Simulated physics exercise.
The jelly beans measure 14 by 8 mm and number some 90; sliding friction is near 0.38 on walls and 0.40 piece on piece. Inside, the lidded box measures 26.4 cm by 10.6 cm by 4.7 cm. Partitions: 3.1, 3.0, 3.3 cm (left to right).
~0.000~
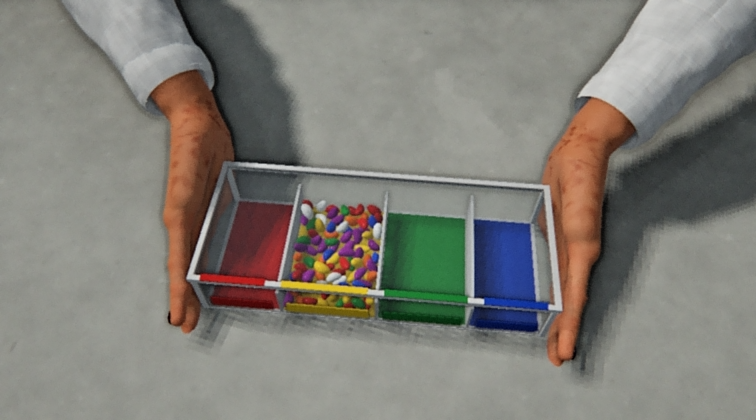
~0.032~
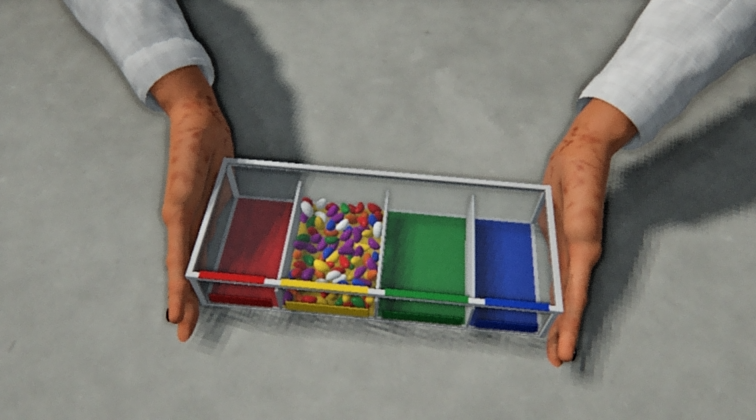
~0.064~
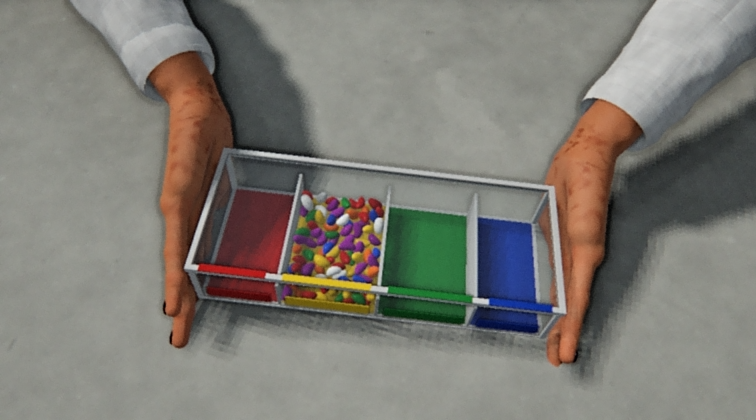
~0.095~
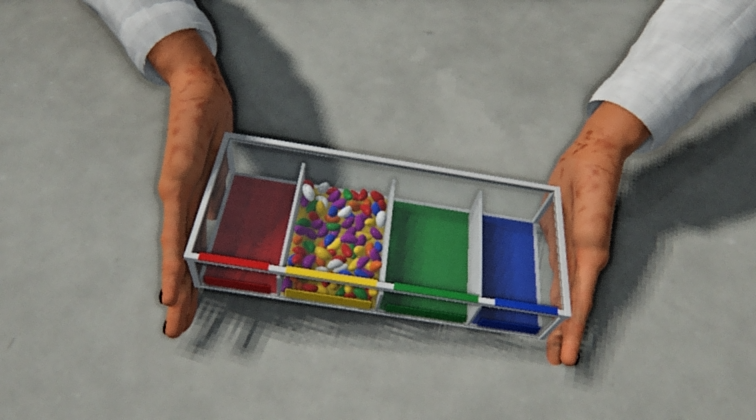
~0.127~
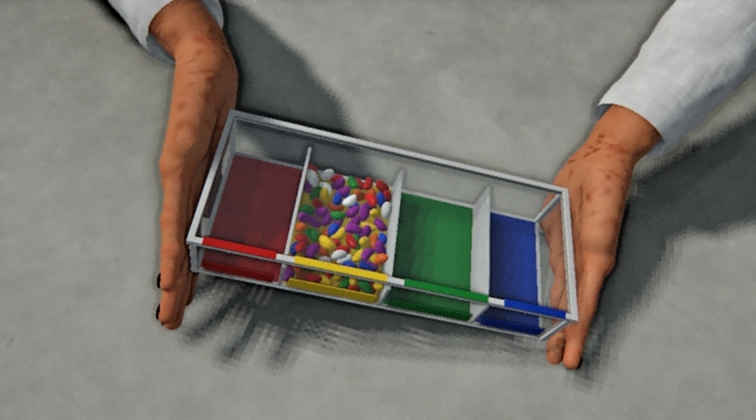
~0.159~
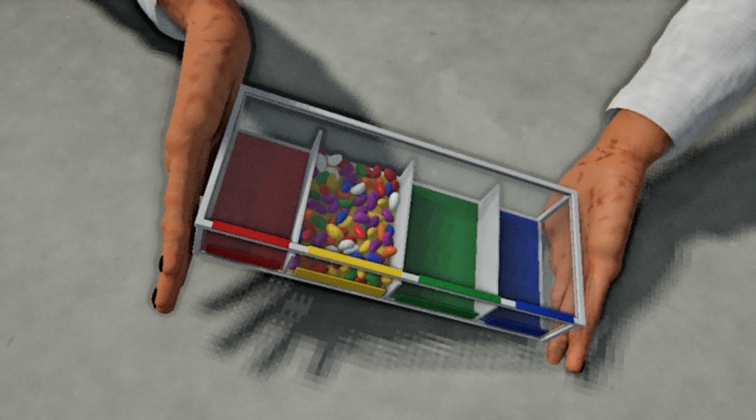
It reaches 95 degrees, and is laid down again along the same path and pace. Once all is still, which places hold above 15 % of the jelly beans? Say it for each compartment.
Red compartment: Below; blue compartment: Above; green compartment: Above; yellow compartment: Above.
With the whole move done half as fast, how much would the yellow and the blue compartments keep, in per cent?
In that case yellow 50; blue 30.
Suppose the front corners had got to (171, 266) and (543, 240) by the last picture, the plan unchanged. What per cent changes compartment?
It would be near 35 per cent.
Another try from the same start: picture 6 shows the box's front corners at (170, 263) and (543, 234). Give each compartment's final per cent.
Red 40, blue 0, green 0, yellow 60.
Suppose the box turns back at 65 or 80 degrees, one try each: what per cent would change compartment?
Some 30 and 55 per cent.
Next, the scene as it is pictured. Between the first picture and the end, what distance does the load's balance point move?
About 8.5 cm.
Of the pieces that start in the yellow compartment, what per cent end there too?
Some 30 per cent.
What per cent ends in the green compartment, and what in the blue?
Green 35; blue 30.
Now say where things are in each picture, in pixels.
Box tilt 0 degrees, front corners at (194, 276) and (555, 307); yellow 100 %, in the first picture.
Box tilt 1 degrees, front corners at (193, 273) and (556, 308), in the second picture.
Box tilt 3 degrees, front corners at (192, 266) and (559, 309), lowest corner right front, in the third picture.
Box tilt 7 degrees, front corners at (192, 254) and (564, 312), lowest corner right front, in the fourth picture.
Box tilt 13 degrees, front corners at (195, 238) and (571, 316), lowest corner right front, in the fifth picture.
Box tilt 20 degrees, front corners at (203, 221) and (578, 320), lowest corner right front; yellow 100 %. The box's pace is about 195 degrees a second, in the sixth picture.
After 0.63 s, tilt 94 degrees; green 25 %, yellow 75 %.
After 0.94 s, tilt 40 degrees; blue 30 %, green 35 %, yellow 35 %.
After 1.35 s, tilt 0 degrees; blue 30 %, green 35 %, yellow 35 %.
By 1.7 s all is still; red 0 %, blue 30 %, green 35 %, yellow 35 %.
